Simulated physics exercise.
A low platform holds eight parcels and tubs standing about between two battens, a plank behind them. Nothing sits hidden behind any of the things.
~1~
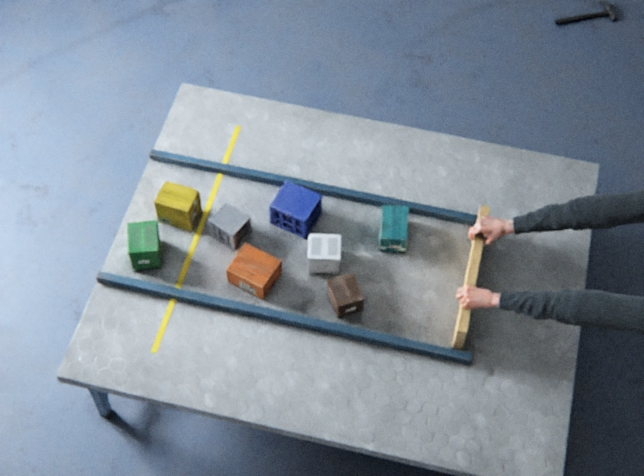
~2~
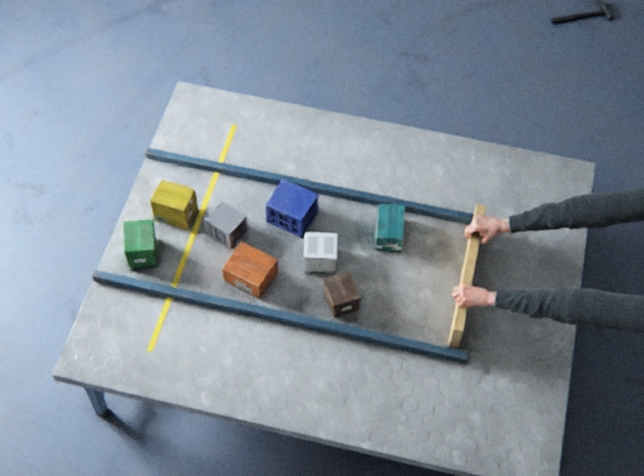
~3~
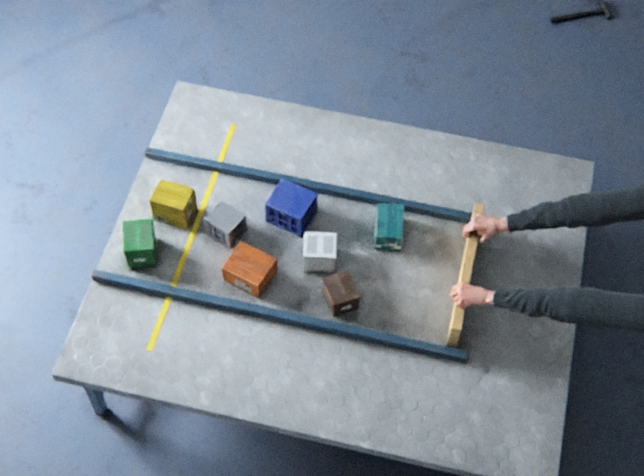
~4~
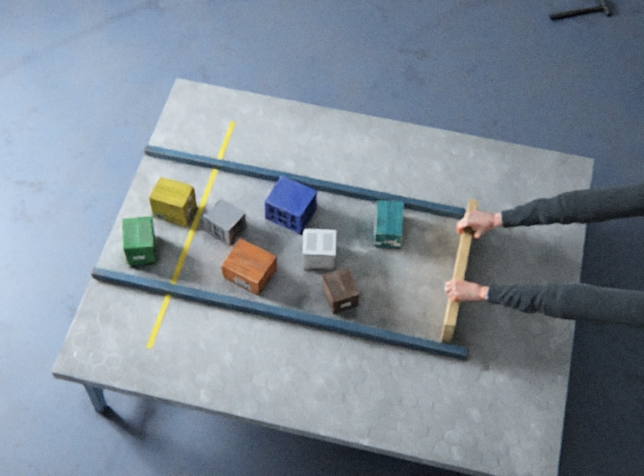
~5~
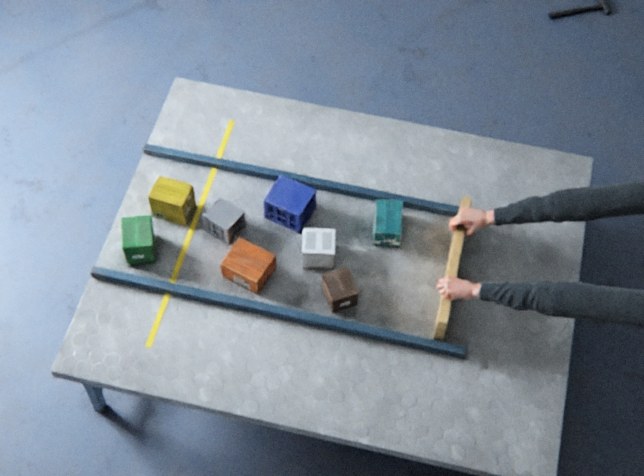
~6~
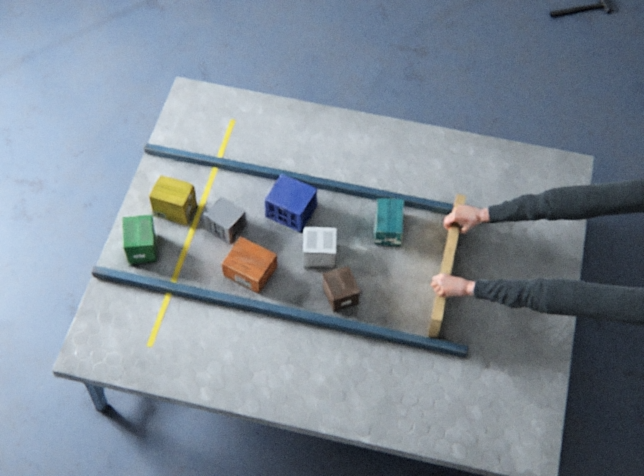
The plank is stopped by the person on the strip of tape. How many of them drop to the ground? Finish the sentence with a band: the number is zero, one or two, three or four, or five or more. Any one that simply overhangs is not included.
The number is one or two.
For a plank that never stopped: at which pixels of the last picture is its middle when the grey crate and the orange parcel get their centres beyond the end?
About (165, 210), and about (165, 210) for the other.
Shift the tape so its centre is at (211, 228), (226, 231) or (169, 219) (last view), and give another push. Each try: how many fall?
Try by try, 0, 0 and 2.
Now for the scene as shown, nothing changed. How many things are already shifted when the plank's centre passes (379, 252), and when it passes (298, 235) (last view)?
Well, it's 1 at the first one and 5 at the second.
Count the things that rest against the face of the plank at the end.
It's 3 of them.
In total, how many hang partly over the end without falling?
0.
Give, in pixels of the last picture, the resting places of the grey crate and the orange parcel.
Final centres, in order: Near (148, 210), near (133, 246).
Soon after, none off yet; green tote at rest near (140, 240); yellow parcel at rest near (174, 200); grey crate at rest near (226, 220).
After that, none off yet; green tote at rest near (140, 240); yellow parcel at rest near (174, 200); grey crate displaced a little near (220, 223).
In the end, the number that fall off is one or two; gone, yellow parcel and green tote.
